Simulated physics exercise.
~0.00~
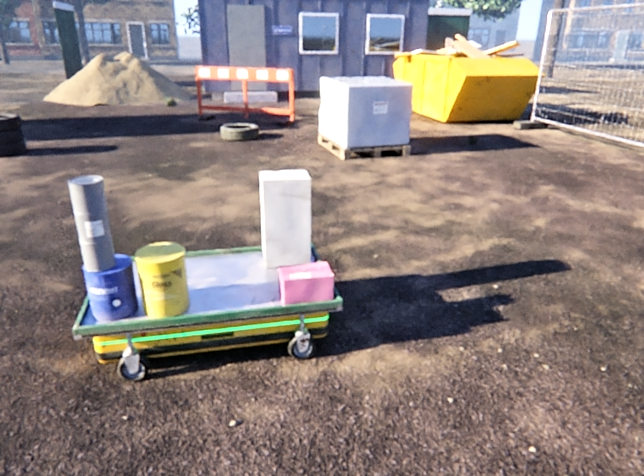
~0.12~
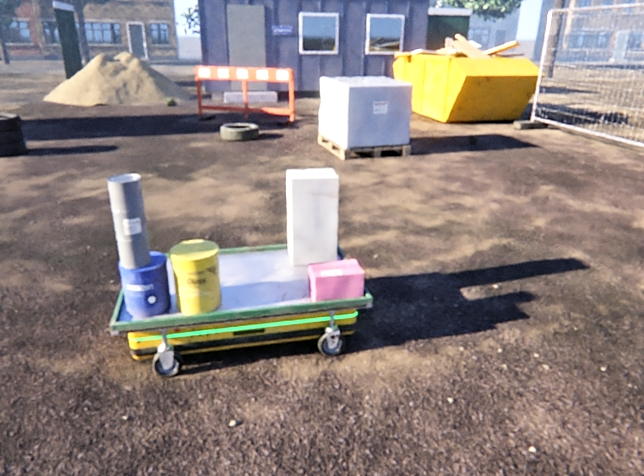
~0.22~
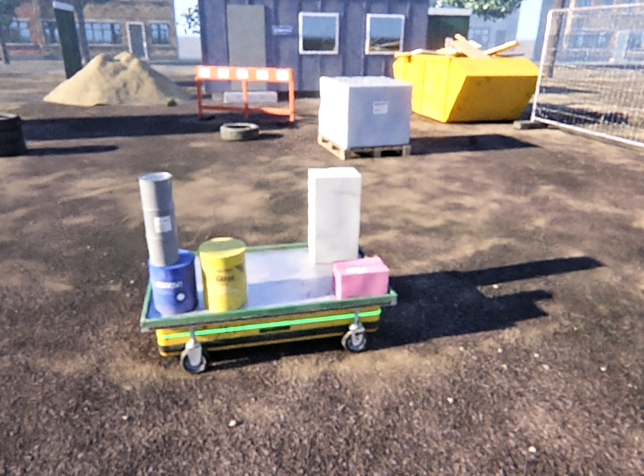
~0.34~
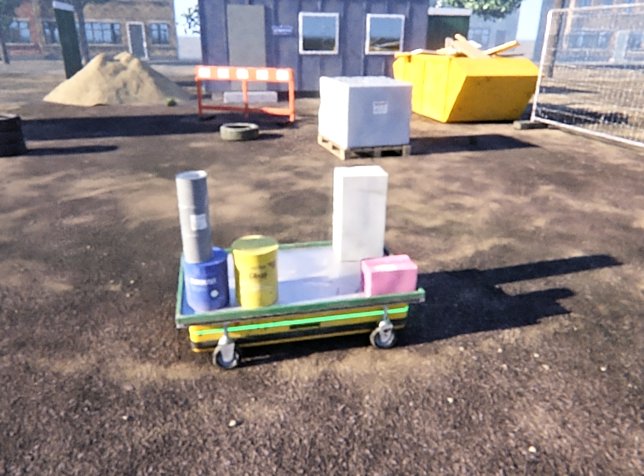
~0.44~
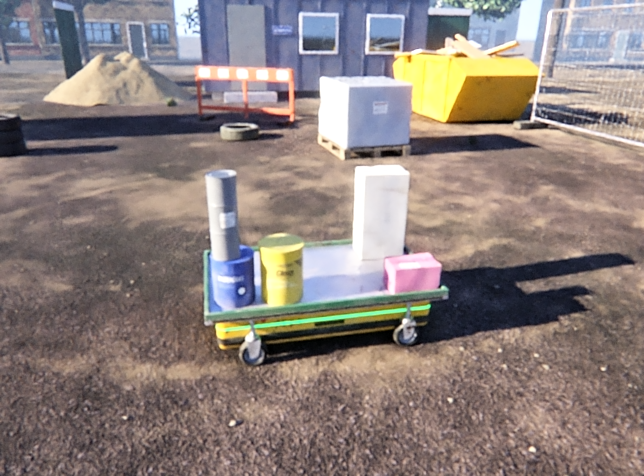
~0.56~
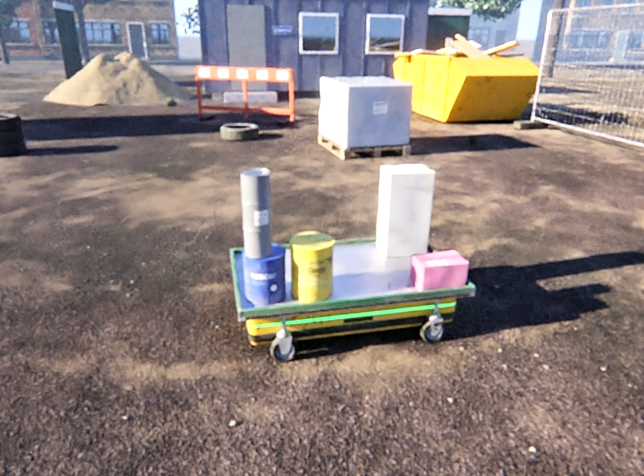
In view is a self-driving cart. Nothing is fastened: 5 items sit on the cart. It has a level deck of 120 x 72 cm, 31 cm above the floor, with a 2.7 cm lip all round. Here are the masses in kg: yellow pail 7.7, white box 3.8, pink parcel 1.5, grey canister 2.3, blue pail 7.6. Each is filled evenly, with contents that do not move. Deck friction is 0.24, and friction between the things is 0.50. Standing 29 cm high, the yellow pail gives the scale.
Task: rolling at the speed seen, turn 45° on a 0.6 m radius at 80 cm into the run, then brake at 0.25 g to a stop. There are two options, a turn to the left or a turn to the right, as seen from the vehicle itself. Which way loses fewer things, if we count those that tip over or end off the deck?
Its own right.
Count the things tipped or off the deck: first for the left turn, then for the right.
Results - left: 2, right: 1.
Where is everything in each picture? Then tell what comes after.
Cart 0 cm along; yellow pail (164, 280); white box (286, 219), in the first picture.
Cart 16 cm along; blue pail (147, 284); pink parcel (335, 281), in the second picture.
Cart 29 cm along; grey canister (160, 220); blue pail (175, 282), in the third picture.
Cart 44 cm along; pink parcel (388, 276); grey canister (195, 218), in the fourth picture.
Cart 57 cm along; blue pail (234, 276); pink parcel (411, 274), in the fifth picture.
Cart 73 cm along; yellow pail (312, 267); white box (404, 211), in the sixth picture.
Turning left. At 0.96 s, cart 125 cm along, turned 29°; white box 6° off upright near (460, 197); yellow pail moved 5 cm near (409, 246); pink parcel 5° off upright.
After 1.36 s, cart 174 cm along, turned 45°; white box 57° off upright near (447, 176); yellow pail moved 4 cm near (444, 216); grey canister 31° off upright.
After 1.76 s, cart 192 cm along, turned 45°, stopped; white box and grey canister now off the deck; yellow pail moved 10 cm near (455, 206); blue pail moved 6 cm.
In the end (2.3 s), off the deck, white box and grey canister; not toppled but over 10 cm from the start, yellow pail; the other 2 under 10 cm from the start. In the last view, yellow pail near (456, 206).
Turning right instead, white box tipped over or off the deck, 1 of 5 in all.
